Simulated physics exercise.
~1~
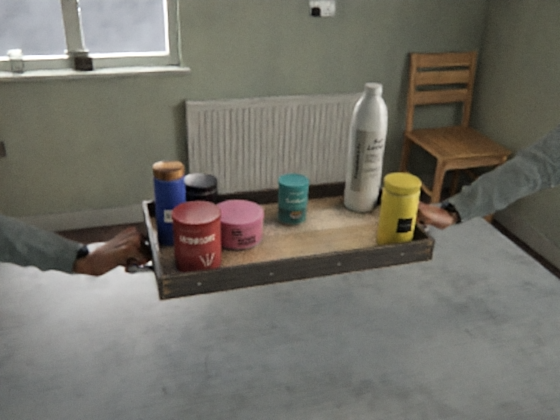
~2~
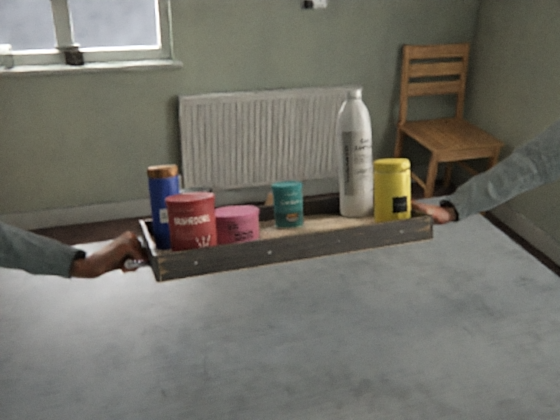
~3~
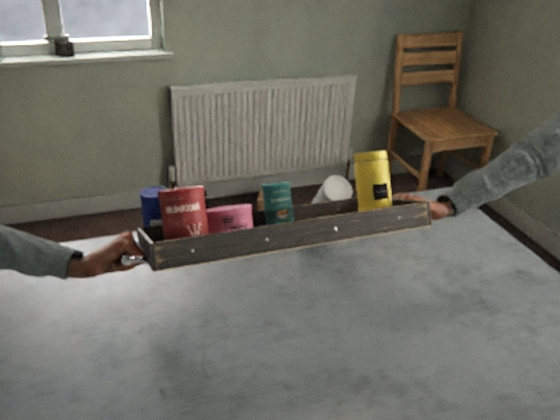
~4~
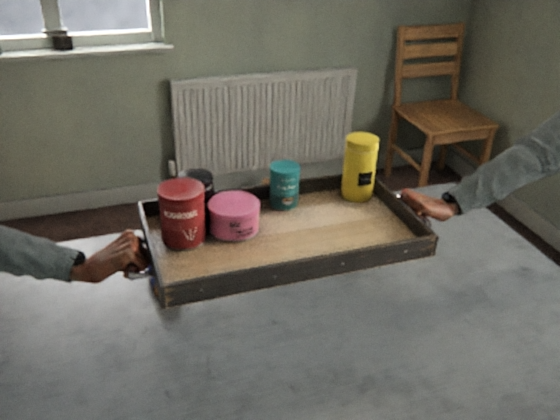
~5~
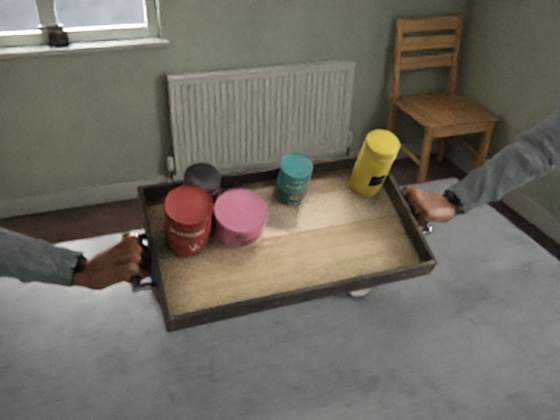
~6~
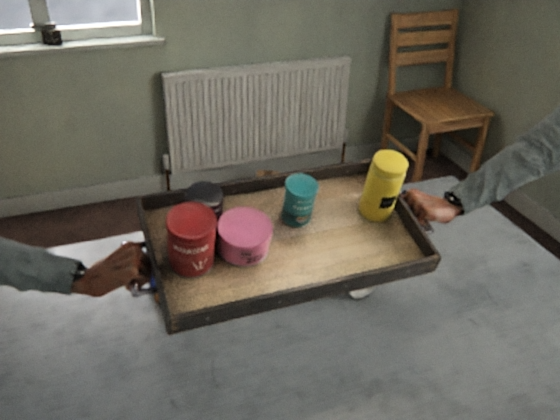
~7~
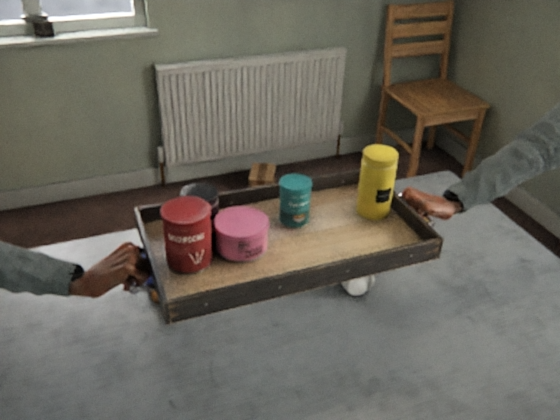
A wooden tray held by two hands above a table tips away, sending the white bottle and blue jar off its far side, then tilts back toward the viewer and levels, with the red, pink, turquoise, yellow and black containers still standing on it.
